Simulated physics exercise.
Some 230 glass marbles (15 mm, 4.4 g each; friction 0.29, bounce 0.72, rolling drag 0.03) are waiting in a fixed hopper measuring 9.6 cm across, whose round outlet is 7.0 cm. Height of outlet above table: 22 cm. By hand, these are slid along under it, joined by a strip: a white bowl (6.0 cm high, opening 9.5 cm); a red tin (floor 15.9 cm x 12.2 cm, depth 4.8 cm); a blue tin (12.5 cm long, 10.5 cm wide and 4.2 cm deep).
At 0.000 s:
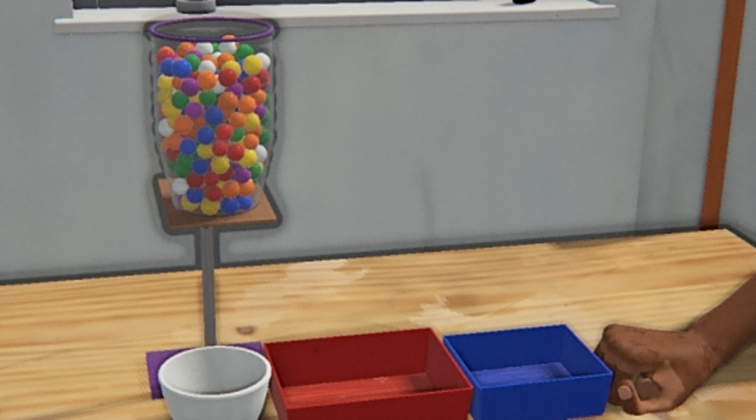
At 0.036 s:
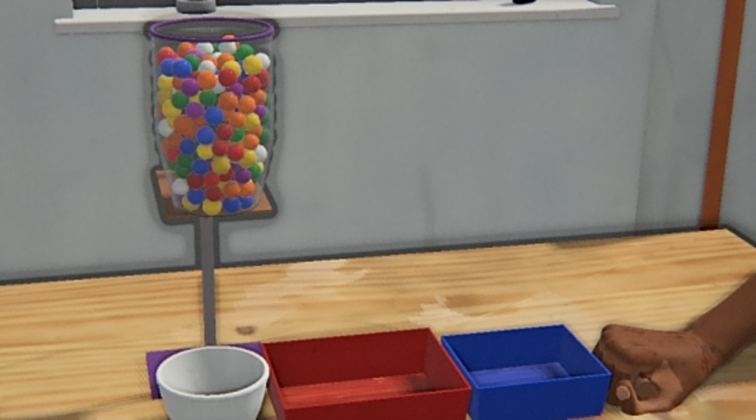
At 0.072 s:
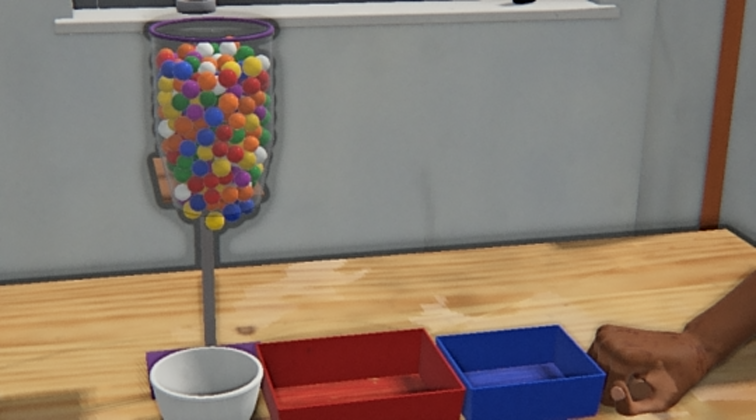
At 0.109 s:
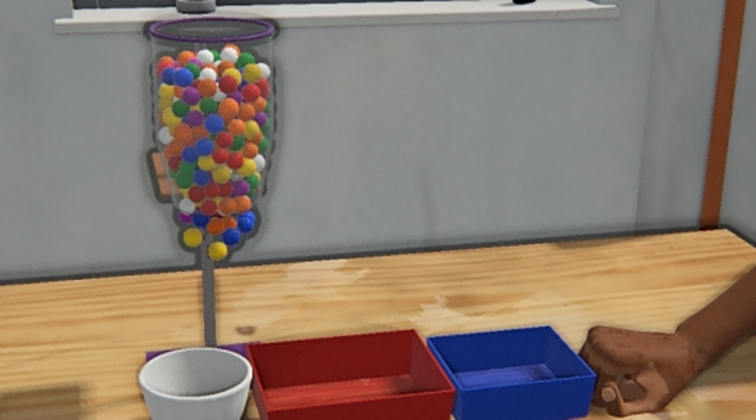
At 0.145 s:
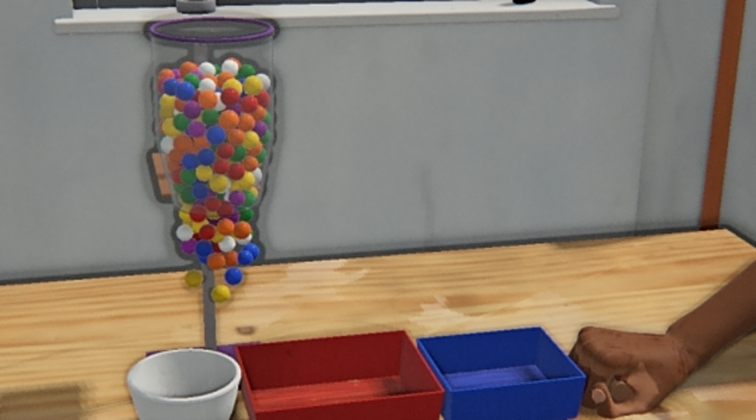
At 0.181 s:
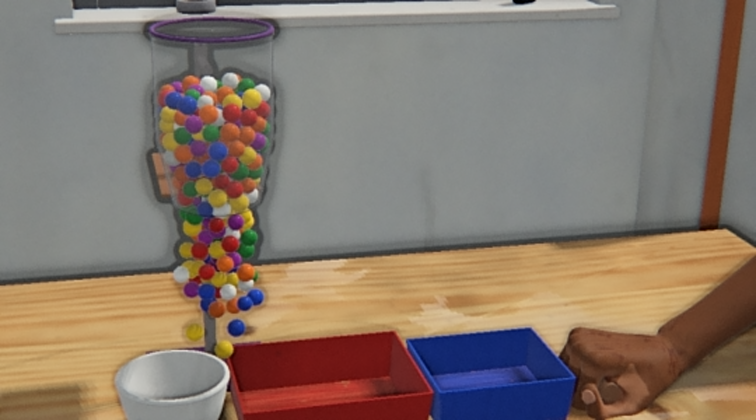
Colourful balls sit packed in a clear container on a stand above a table, until the brown plate beneath them shifts aside and they start dropping in a lengthening stream. Meanwhile the white bowl, red tray and blue tray slide slightly left, a hand in a fist moving along at the right end.
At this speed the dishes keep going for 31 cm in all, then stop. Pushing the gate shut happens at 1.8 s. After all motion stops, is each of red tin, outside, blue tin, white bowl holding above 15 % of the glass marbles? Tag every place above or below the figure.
Red tin is above, outside is below, blue tin is below, white bowl is below.
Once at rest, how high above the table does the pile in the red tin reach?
5.0 cm or so.
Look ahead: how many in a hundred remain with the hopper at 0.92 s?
Estimate: About 0 percent.
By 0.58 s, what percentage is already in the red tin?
90 percent.
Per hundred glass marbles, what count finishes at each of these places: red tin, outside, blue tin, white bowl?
Tally: Red tin 95 percent, outside 5 percent, blue tin 0 percent, white bowl 5 percent.
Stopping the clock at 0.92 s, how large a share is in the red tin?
By then it is around 95 per cent.
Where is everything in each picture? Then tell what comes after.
The first frame shows dishes slid 0.0 cm; 0 pieces falling; top of the load at (186, 52); white bowl at (215, 370); red tin at (364, 365); blue tin at (525, 354).
The second frame shows dishes slid 0.2 cm; 0 pieces falling; top of the load at (186, 52).
The third frame shows dishes slid 0.7 cm; 1 pieces falling; top of the load at (186, 53).
The fourth frame shows dishes slid 1.7 cm; 13 pieces falling; top of the load at (187, 61).
The fifth frame shows dishes slid 2.7 cm; 34 pieces falling; top of the load at (194, 73).
The sixth frame shows dishes slid 3.8 cm; 55 pieces falling; top of the load at (193, 86); white bowl at (173, 375); red tin at (325, 369); blue tin at (488, 358). They move about 29 cm a second.
After 0.58 s, white bowl 5 %, red tin 90 %; middle of all pieces on or above the table near (194, 406).
After 0.92 s, white bowl 5 %, red tin 95 %.
After 1.23 s, white bowl 5 %, red tin 95 %.
After 1.52 s, white bowl 5 %, red tin 95 %.
By 2.4 s all is still; white bowl 5 %, blue tin 0 %, red tin 95 %, outside 5 %, hopper 0 %.
